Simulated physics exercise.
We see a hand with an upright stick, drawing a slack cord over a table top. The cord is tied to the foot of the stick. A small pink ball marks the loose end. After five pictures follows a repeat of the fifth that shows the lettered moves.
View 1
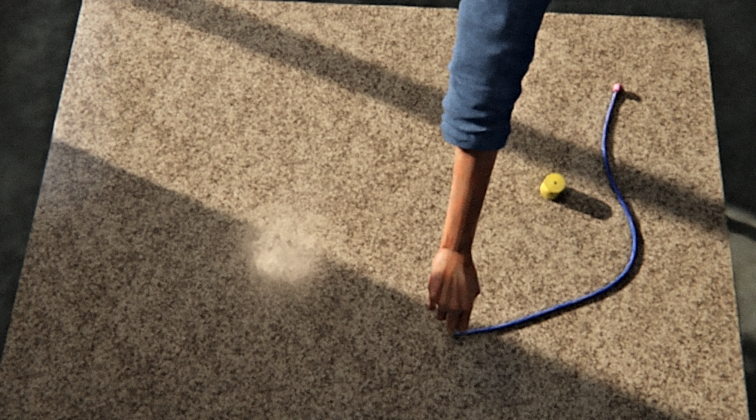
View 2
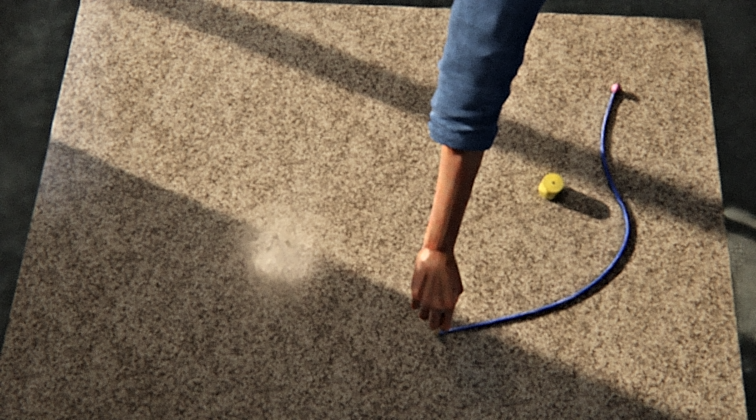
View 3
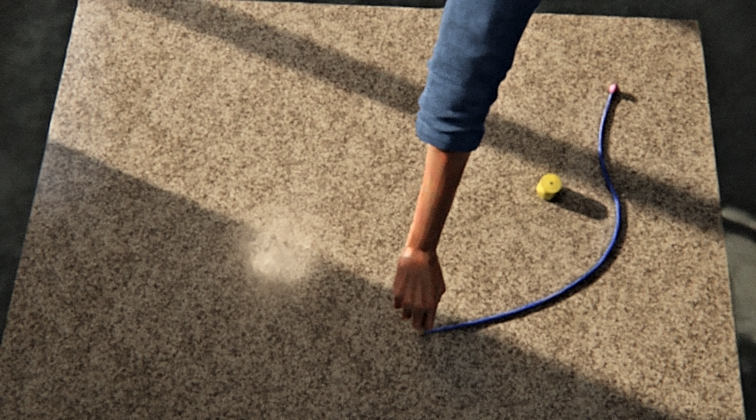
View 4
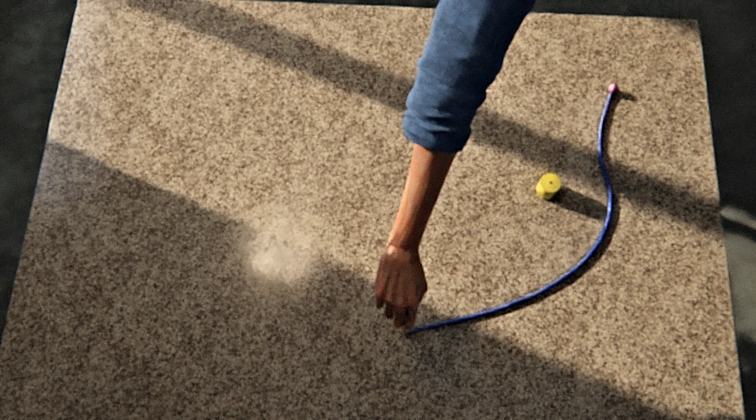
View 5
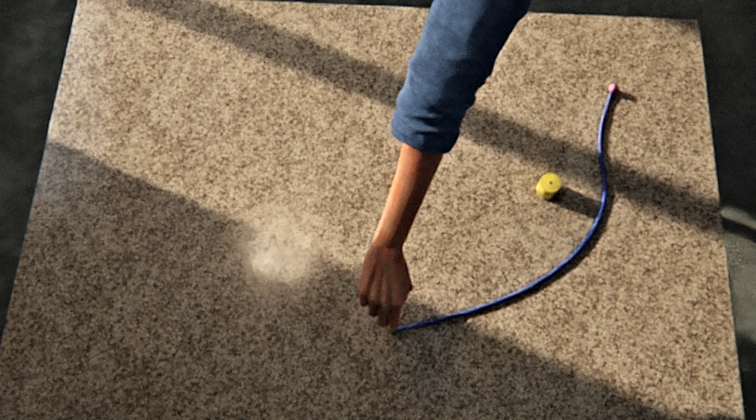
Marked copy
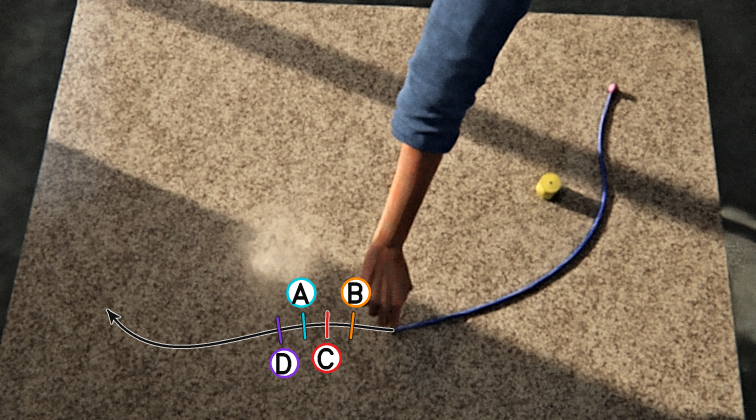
A hand dragging one end of a slack blue cord leftward across a speckled table top, beside a small yellow pot.
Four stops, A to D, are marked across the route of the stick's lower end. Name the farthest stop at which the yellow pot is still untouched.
It should halt at A.
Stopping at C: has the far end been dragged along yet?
By then, yes.
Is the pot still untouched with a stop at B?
Yes.
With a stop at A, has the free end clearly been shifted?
Yes.
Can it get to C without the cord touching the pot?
For that mark, yes.
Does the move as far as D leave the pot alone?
No.
On the copy, A at (304, 326); B at (352, 326); C at (327, 324); D at (279, 330); the route from (392, 330) via (239, 339) to (108, 310).
On A. First, foot of the stick (362, 327), middle of the cord (547, 249), free end (612, 93).
Then, foot of the stick (331, 325), middle of the cord (519, 248), free end (609, 104).
Finally, foot of the stick (304, 326), middle of the cord (494, 249), free end (606, 118); nothing has been touched.
By contrast, B is safe but short; C is safe but short; D brings the cord against the pot.
